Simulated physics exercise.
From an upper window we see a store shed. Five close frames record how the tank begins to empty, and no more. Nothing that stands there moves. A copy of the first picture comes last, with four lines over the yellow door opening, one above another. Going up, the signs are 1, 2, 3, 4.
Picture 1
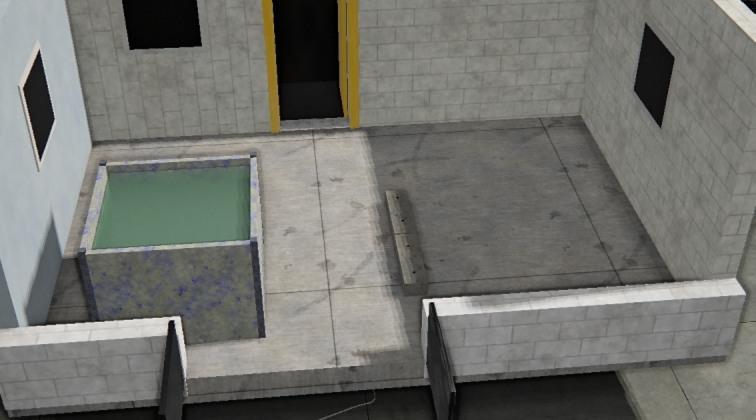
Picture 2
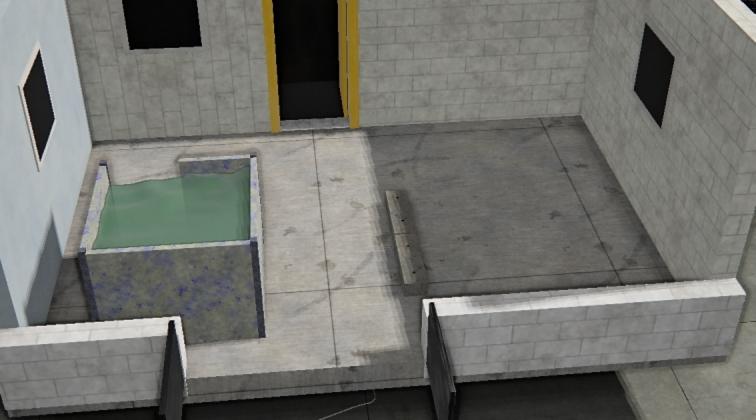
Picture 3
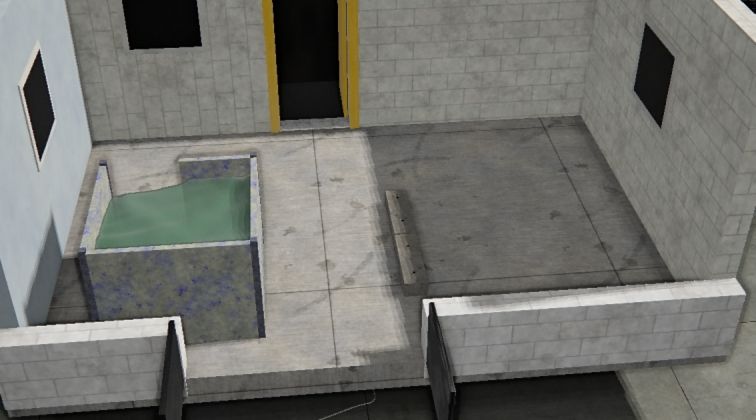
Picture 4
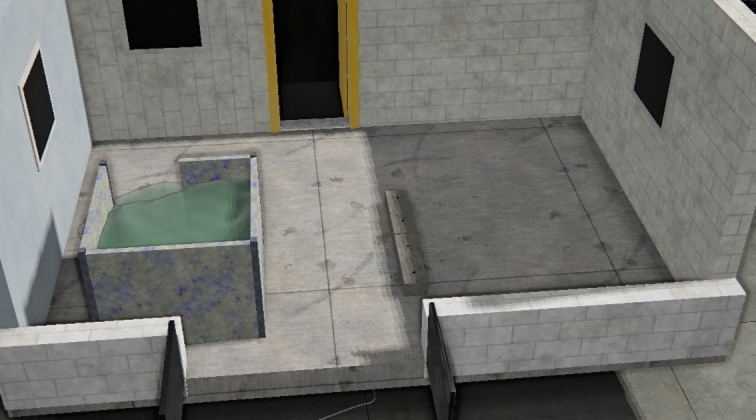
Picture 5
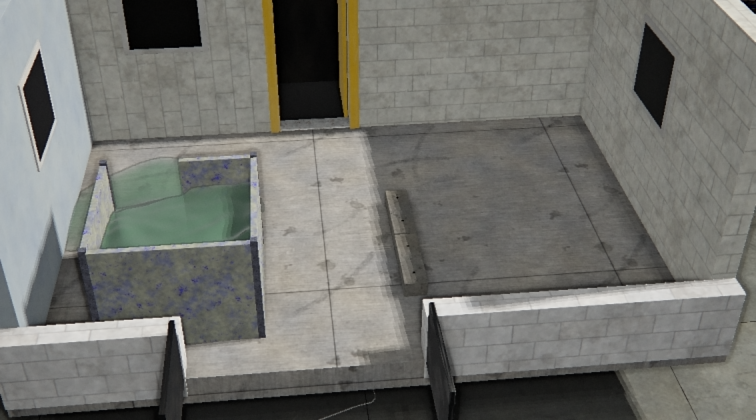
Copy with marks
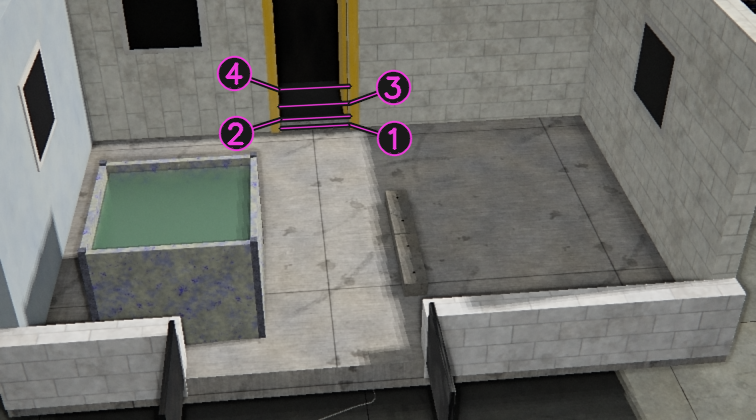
A stone tank's back wall gives way and green water spreads onto the floor behind.
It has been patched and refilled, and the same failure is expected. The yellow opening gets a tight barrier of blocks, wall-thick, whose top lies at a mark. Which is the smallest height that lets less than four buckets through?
Mark 2.
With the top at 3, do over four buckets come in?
No.
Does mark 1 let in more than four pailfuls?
Yes.
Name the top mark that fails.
It is 1.
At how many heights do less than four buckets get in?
Three of the four.
On the marked copy, 1 at (315, 126); 2 at (315, 117); 3 at (314, 104); 4 at (314, 87); from the bottom up 1, 2, 3, 4.
For mark 1, about 11 bucketfuls get in.
For mark 2, a splash gets over, under a bucket.
For mark 3, nothing gets over.
For mark 4, nothing gets over.
